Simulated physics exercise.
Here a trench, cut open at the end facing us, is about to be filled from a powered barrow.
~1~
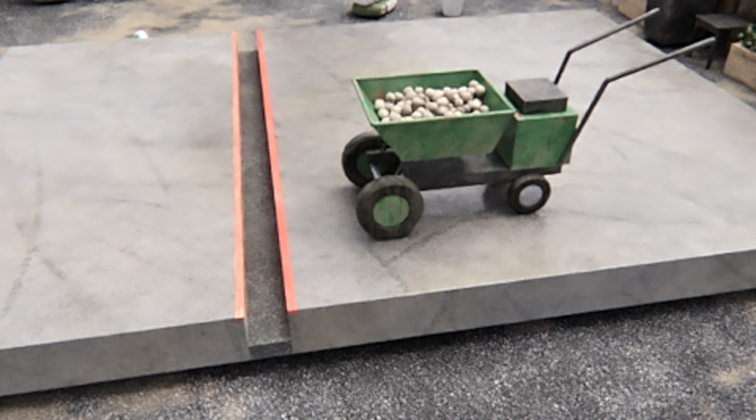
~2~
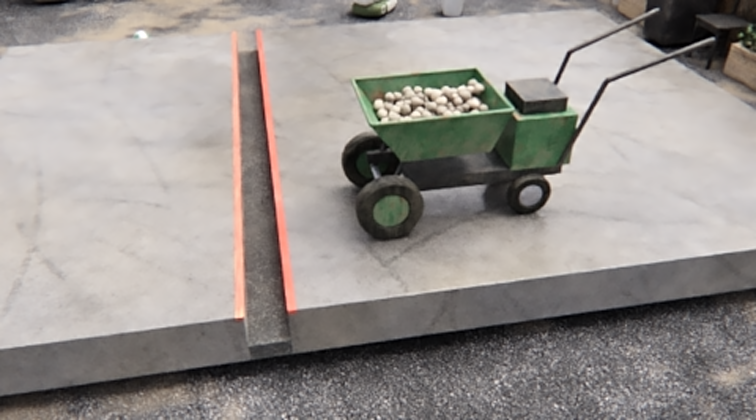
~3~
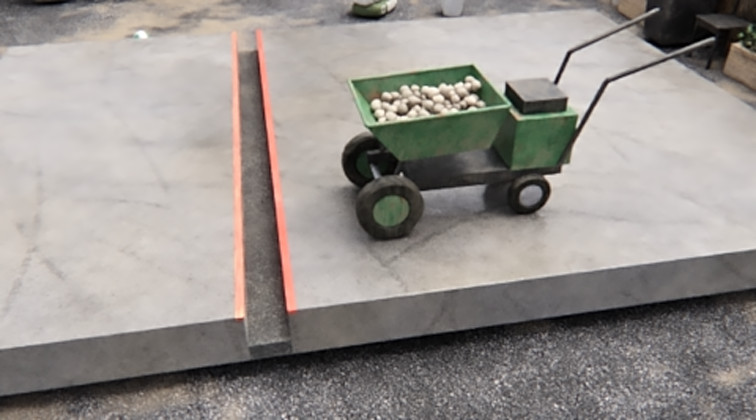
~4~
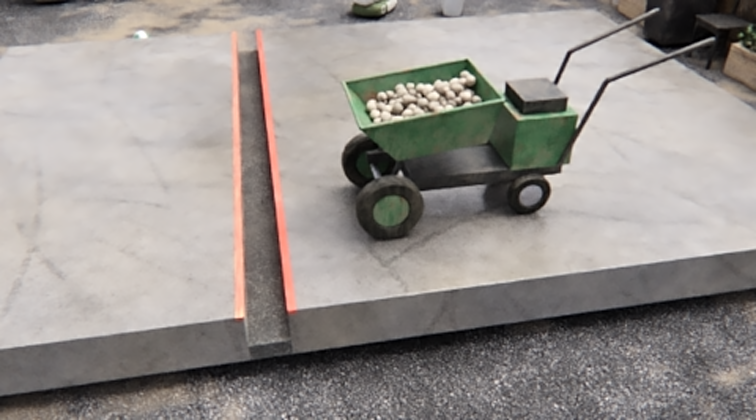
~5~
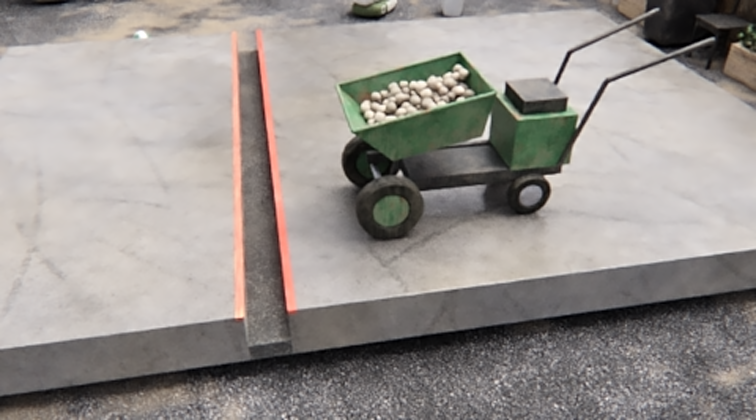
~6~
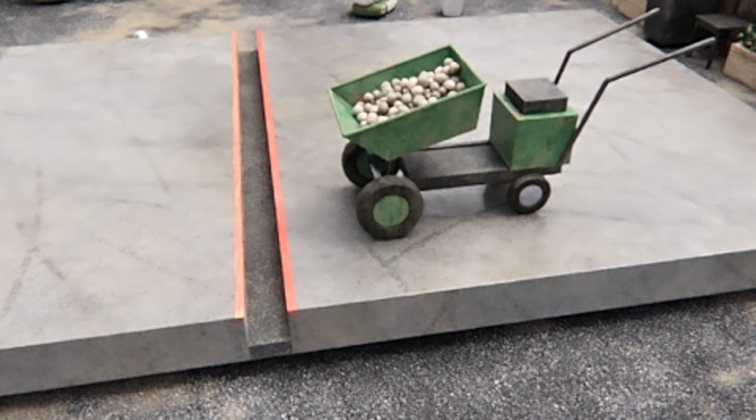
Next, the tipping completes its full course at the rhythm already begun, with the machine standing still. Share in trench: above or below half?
The trench takes in the main portion of the load.
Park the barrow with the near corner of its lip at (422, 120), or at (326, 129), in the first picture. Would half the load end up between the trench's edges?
A minority at the first place, then a minority at the second.
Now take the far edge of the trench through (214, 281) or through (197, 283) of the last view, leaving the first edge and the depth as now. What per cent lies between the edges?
Roughly 100 % and 100 %.
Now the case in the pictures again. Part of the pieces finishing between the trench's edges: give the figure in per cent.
About 80 %.
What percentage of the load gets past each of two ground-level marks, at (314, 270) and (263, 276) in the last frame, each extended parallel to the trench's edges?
Near 100 % and 50 %.
Soon, skip tipped steeply; all in the skip.
A while on, skip tipped right over; most in the skip; a stray few short of the trench; a small part in or heaped over the trench; a small part falling.
Towards the end, skip tipped right over; about a quarter in the skip; a stray few short of the trench; about two thirds in or heaped over the trench; a small part beyond it.
Finally, skip tipped right over; a small part short of the trench; most in or heaped over the trench; a small part beyond it.
